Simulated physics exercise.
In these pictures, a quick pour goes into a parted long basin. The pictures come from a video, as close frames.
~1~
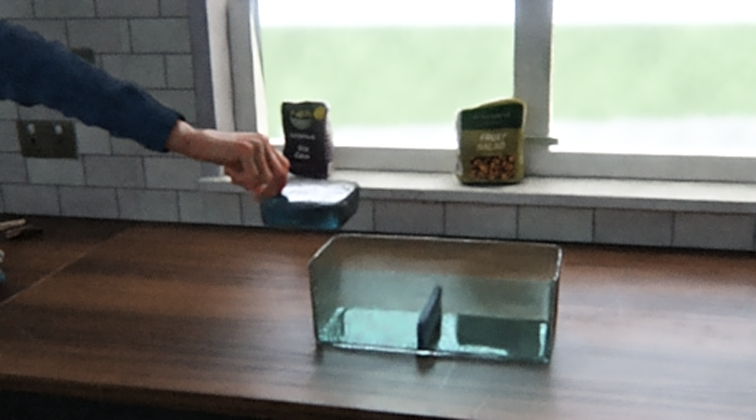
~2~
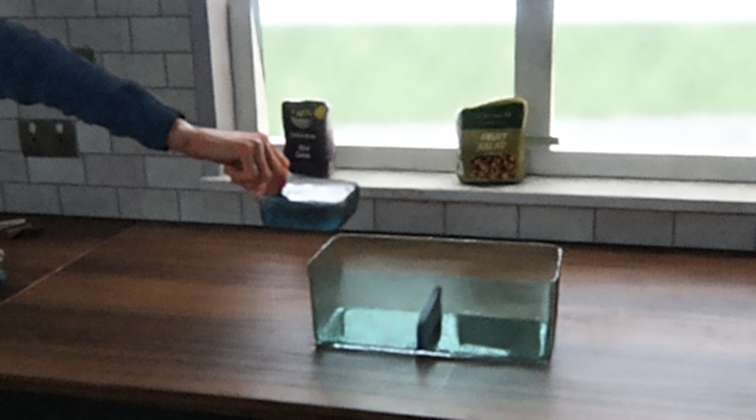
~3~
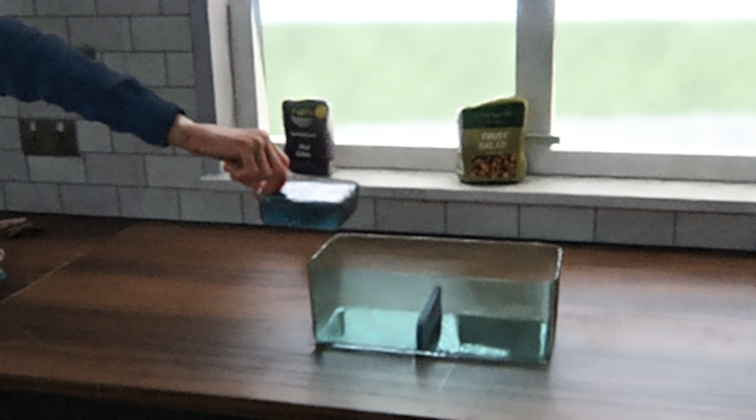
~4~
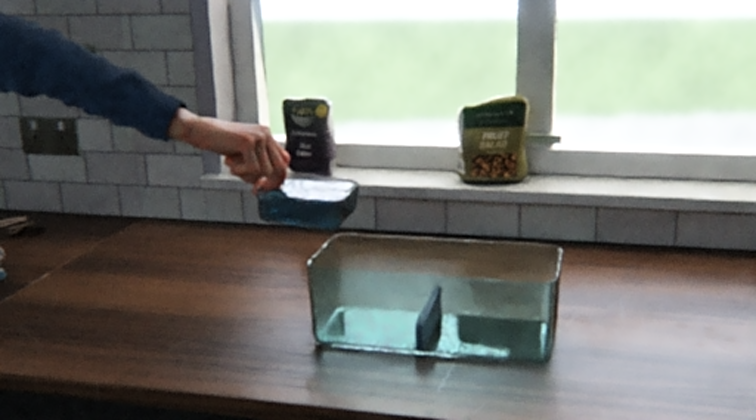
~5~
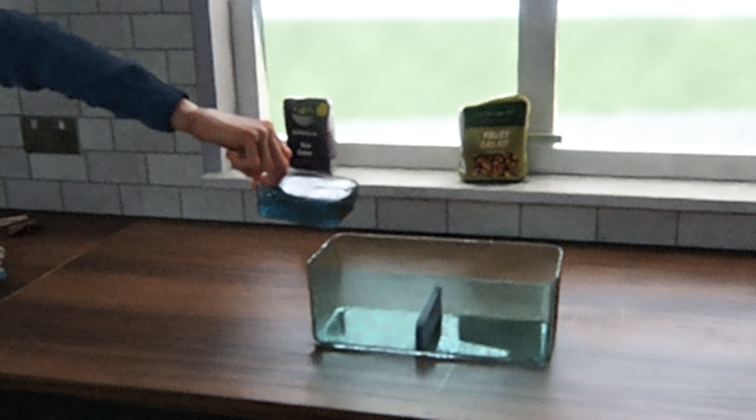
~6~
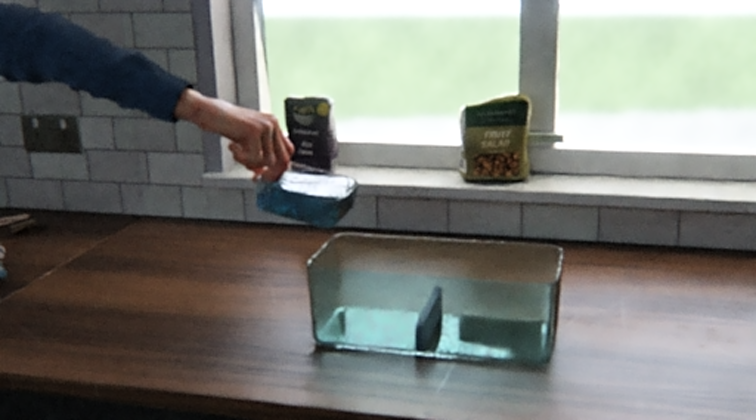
The clip opens on a hand in a dark blue sleeve holding a small glass dish of liquid level above the left side of a long, divided glass basin on a wooden counter. The hand then slowly tilts the dish slightly, lowering its right side, while the basin stays still.
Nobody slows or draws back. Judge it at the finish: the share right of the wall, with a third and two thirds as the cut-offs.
At the finish, the right of the wall has under a third.
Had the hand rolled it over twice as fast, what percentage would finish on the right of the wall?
It works out near 50 %.
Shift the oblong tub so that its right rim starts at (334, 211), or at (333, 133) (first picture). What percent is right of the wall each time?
You'd get 5 percent from the first and 15 percent from the second.
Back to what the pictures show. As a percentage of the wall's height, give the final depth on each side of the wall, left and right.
Roughly 40 percent left, 10 percent right.
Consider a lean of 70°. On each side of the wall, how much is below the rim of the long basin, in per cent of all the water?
Left part 30 %; right part 0 %.
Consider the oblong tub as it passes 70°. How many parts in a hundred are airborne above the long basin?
It's close to 45 %.
A moment on, the oblong tub is tipped part way and 23 per cent is still to pour, 32 is left of the wall and 0 right of it.
Next, the oblong tub is tipped right over and 1 per cent is still to pour, 82 is left of the wall and 12 right of it.
Then the oblong tub is tipped right over and 0 per cent is still to pour, 86 is left of the wall and 13 right of it.
Later the oblong tub is tipped right over and 0 per cent is still to pour, 86 is left of the wall and 13 right of it.
In the end 86 per cent lies left of the wall, 13 right of it and 1 outside.
